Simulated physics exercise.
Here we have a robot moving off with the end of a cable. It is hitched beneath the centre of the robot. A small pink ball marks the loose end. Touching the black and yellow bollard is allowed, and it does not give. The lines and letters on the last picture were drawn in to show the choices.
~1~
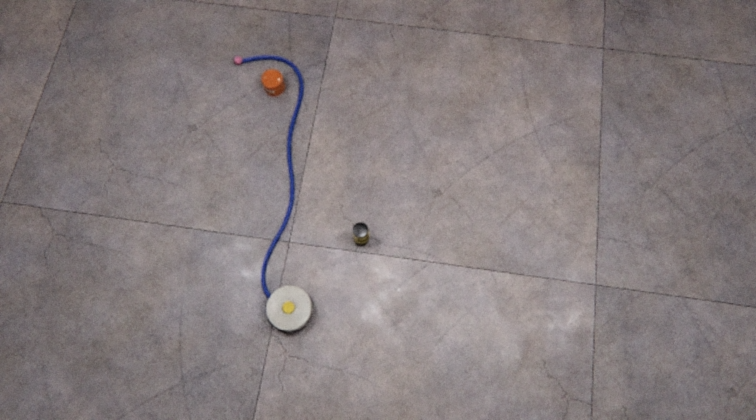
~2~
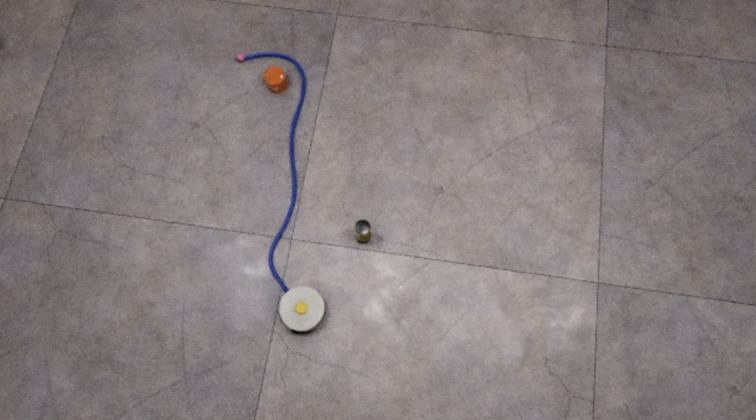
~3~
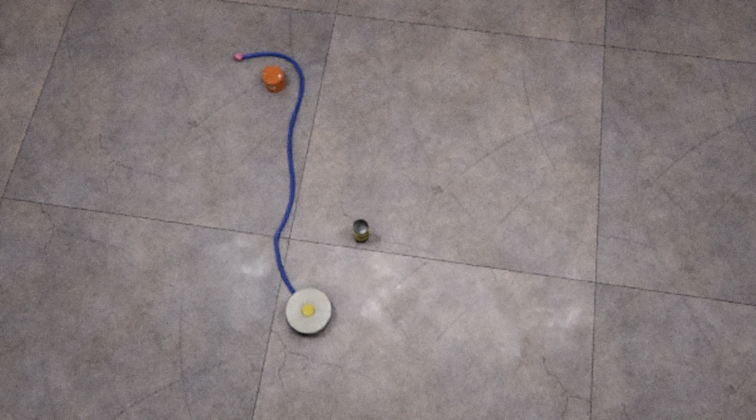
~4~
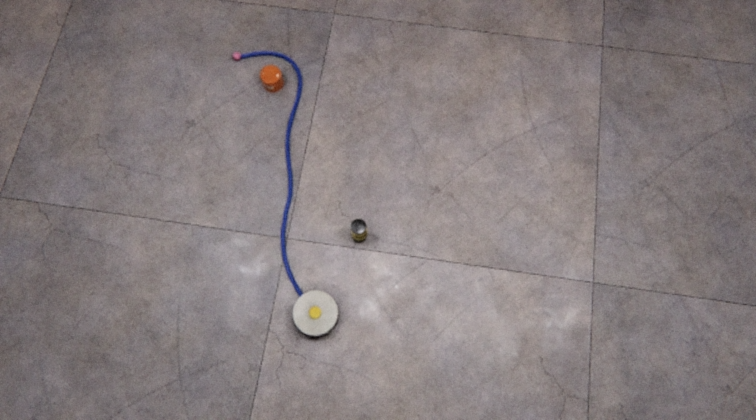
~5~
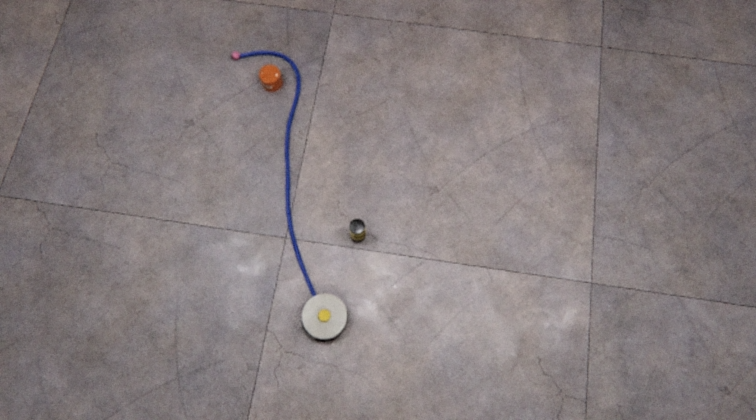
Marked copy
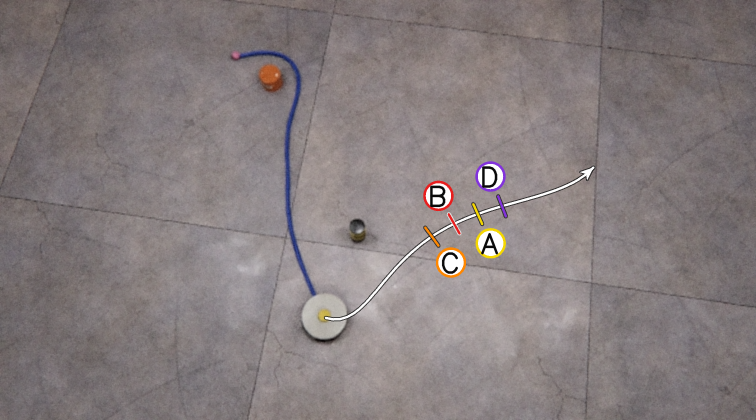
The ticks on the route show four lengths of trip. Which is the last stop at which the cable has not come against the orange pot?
Mark C.
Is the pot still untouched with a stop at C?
Yes.
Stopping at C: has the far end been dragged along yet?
No.
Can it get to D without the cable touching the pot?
For that mark, no.
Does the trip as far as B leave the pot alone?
No.
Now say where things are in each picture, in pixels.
Robot (290, 309); free end (238, 60); orange pot (273, 83), in the first frame.
Robot (303, 309); bollard (363, 232), in the second frame.
Robot (309, 311); orange pot (274, 79), in the third frame.
Robot (316, 314); free end (237, 56), in the fourth frame.
Robot (325, 317); bollard (358, 231); free end (236, 55); orange pot (271, 78), in the fifth frame.
On the marked copy, A at (478, 214); B at (454, 224); C at (432, 237); D at (502, 206); the route from (326, 318) via (453, 225) to (593, 168).
With C. Early on, robot (368, 298), middle of the cable (290, 158), free end (236, 55).
Further on, robot (402, 260), middle of the cable (290, 158), free end (236, 55).
At the end, robot (432, 234), middle of the cable (307, 160), free end (236, 55); only the bollard has been touched, if anything.
As for the rest, A brings the cable against the pot; B brings the cable against the pot; D brings the cable against the pot.
